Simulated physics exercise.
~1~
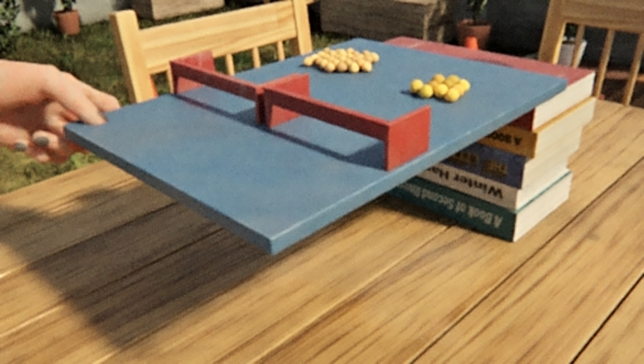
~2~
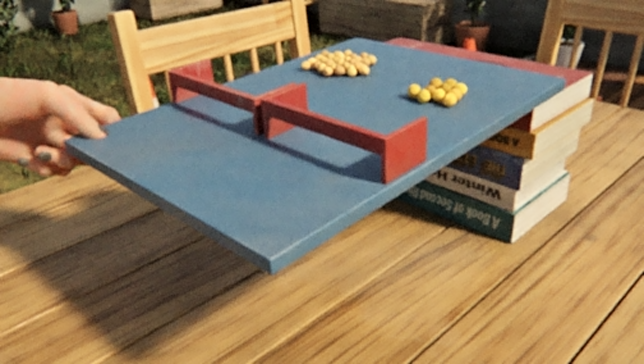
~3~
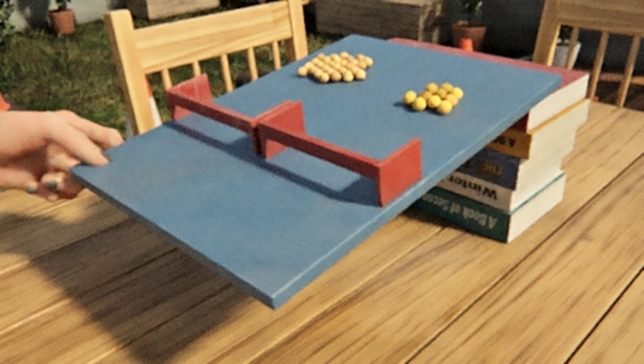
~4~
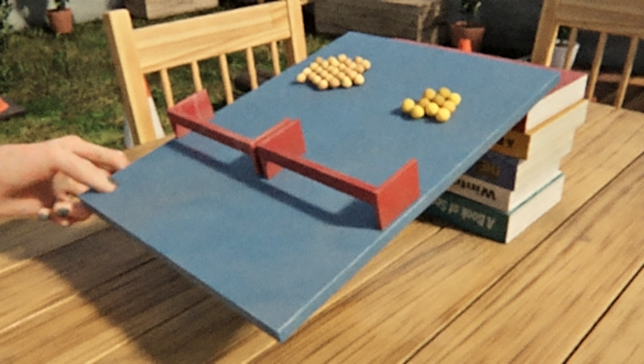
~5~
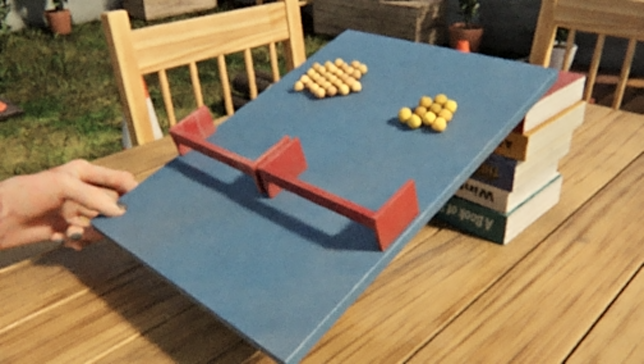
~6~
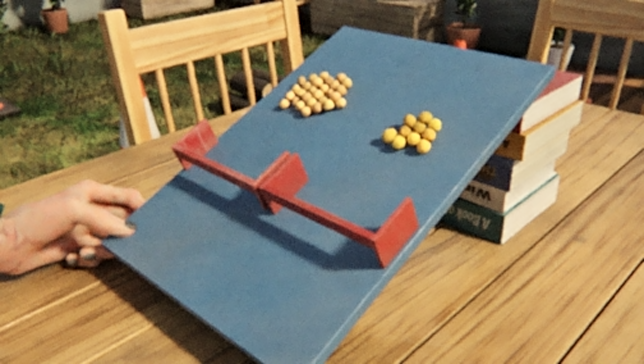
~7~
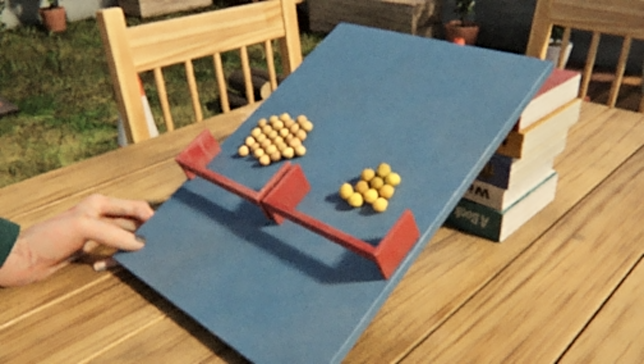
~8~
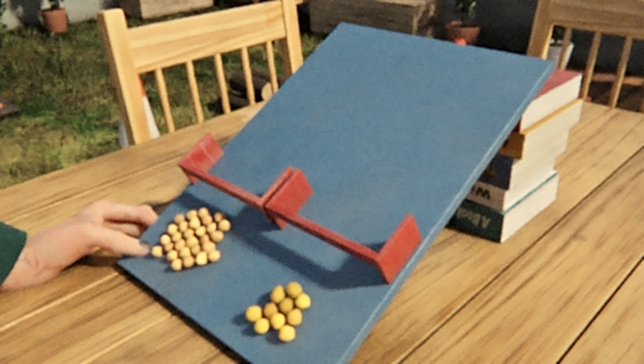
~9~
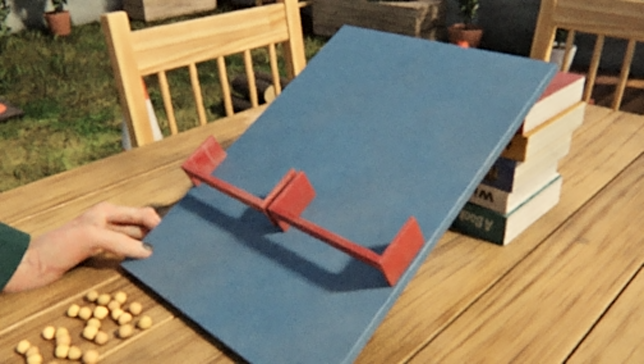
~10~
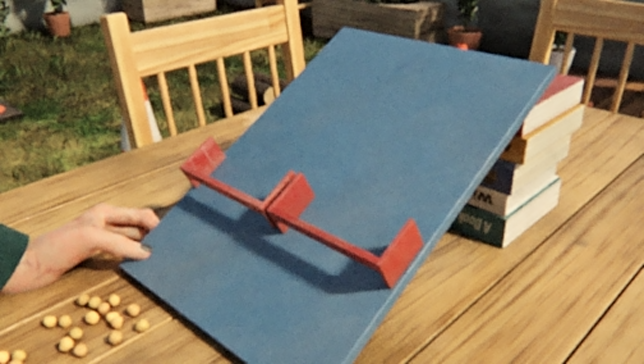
On a wooden garden table, a hand lowering a blue board's end, two heaps of yellowish balls rolling under red bars and off.
